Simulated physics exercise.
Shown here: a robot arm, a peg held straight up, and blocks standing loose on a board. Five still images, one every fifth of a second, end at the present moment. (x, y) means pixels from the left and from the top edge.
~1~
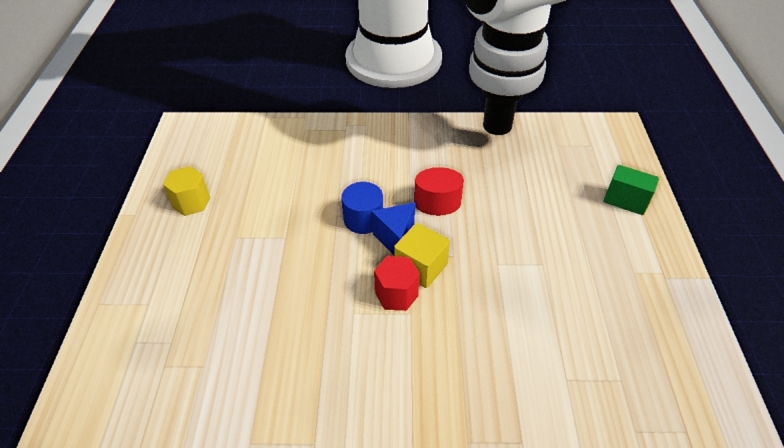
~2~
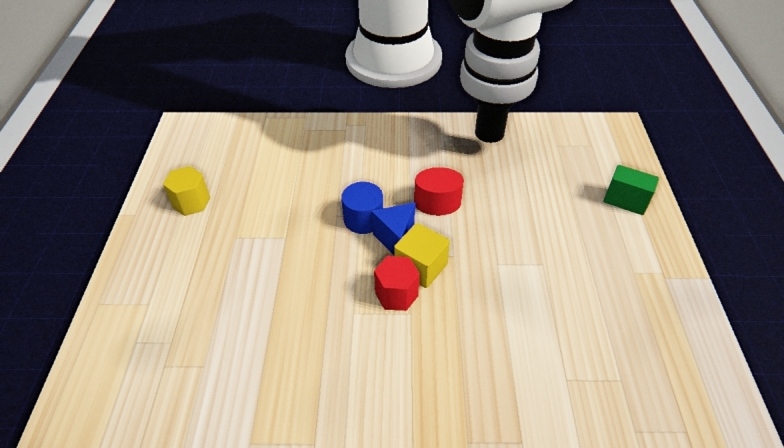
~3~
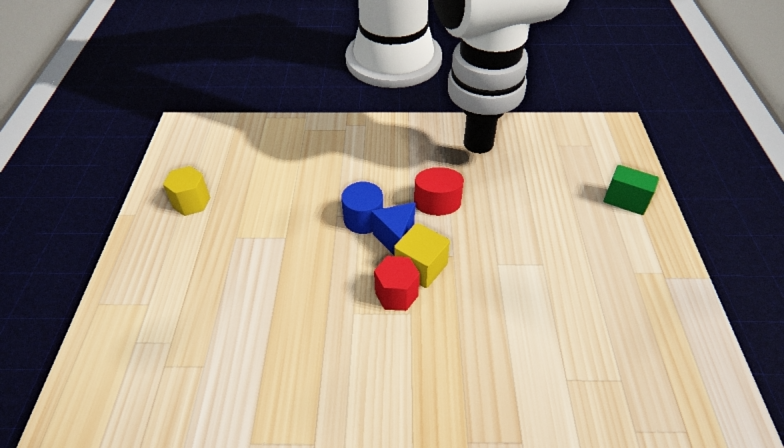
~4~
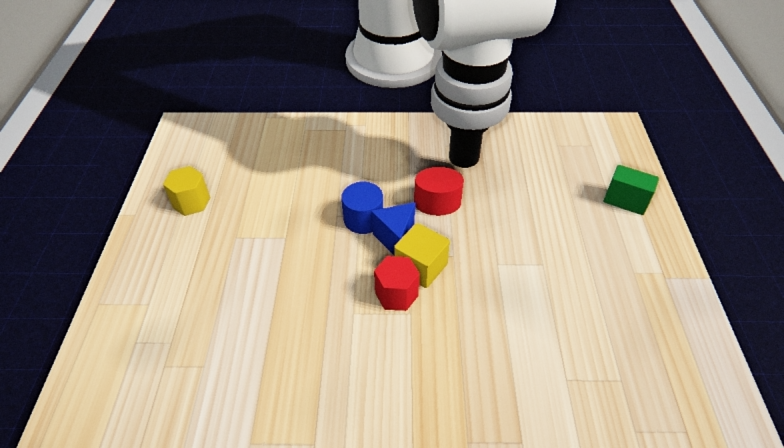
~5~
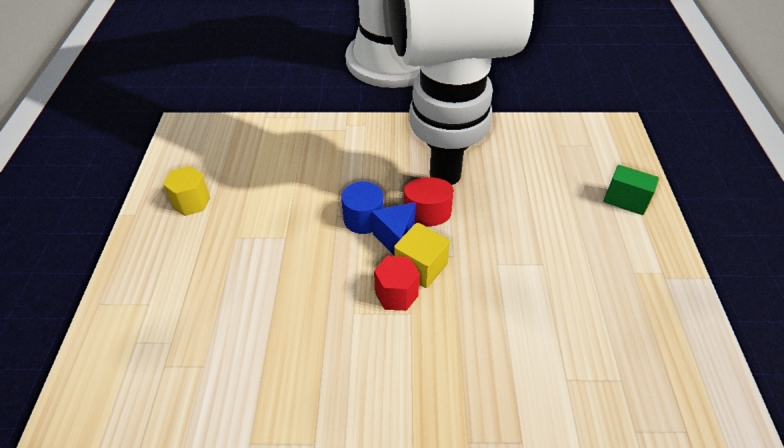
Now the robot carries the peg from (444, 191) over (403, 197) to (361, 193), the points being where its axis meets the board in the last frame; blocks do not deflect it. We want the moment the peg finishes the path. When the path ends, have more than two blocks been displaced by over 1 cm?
No
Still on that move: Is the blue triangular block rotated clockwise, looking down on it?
It seems so.
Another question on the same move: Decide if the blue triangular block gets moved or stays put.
That block gets shifted.
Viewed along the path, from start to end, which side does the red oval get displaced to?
The left.
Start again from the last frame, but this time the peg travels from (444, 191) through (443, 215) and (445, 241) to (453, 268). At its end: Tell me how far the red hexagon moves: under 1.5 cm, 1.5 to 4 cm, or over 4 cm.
It moves a fair bit, 1.5 to 4 cm.
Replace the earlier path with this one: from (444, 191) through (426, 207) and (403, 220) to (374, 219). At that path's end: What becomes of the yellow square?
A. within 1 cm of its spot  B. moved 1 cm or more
(B)
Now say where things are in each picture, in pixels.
Lower end of the peg at (497, 127), tops of blocks, blue cylinder at (362, 195), blue triangular block at (396, 216), yellow square at (422, 243), red oval at (439, 179), in the first picture.
Peg at (490, 134), blocks as before, in the second picture.
Peg at (478, 144), blocks as before, in the third picture.
Peg at (464, 158), blocks as before, in the fourth picture.
Peg at (445, 175), blue cylinder at (362, 195), blue triangular block at (396, 216), yellow square at (422, 243), red oval at (429, 190), in the fifth picture.
What follows on the original path. Halfway along, peg at (402, 181); blue triangular block at (390, 226), turned 30° clockwise; red oval at (414, 201), turned 45° anticlockwise.
At the end, peg at (360, 177); blue cylinder at (357, 196); blue triangular block at (390, 226), turned 30° clockwise; yellow square not moved; red oval at (414, 201), turned 45° anticlockwise.
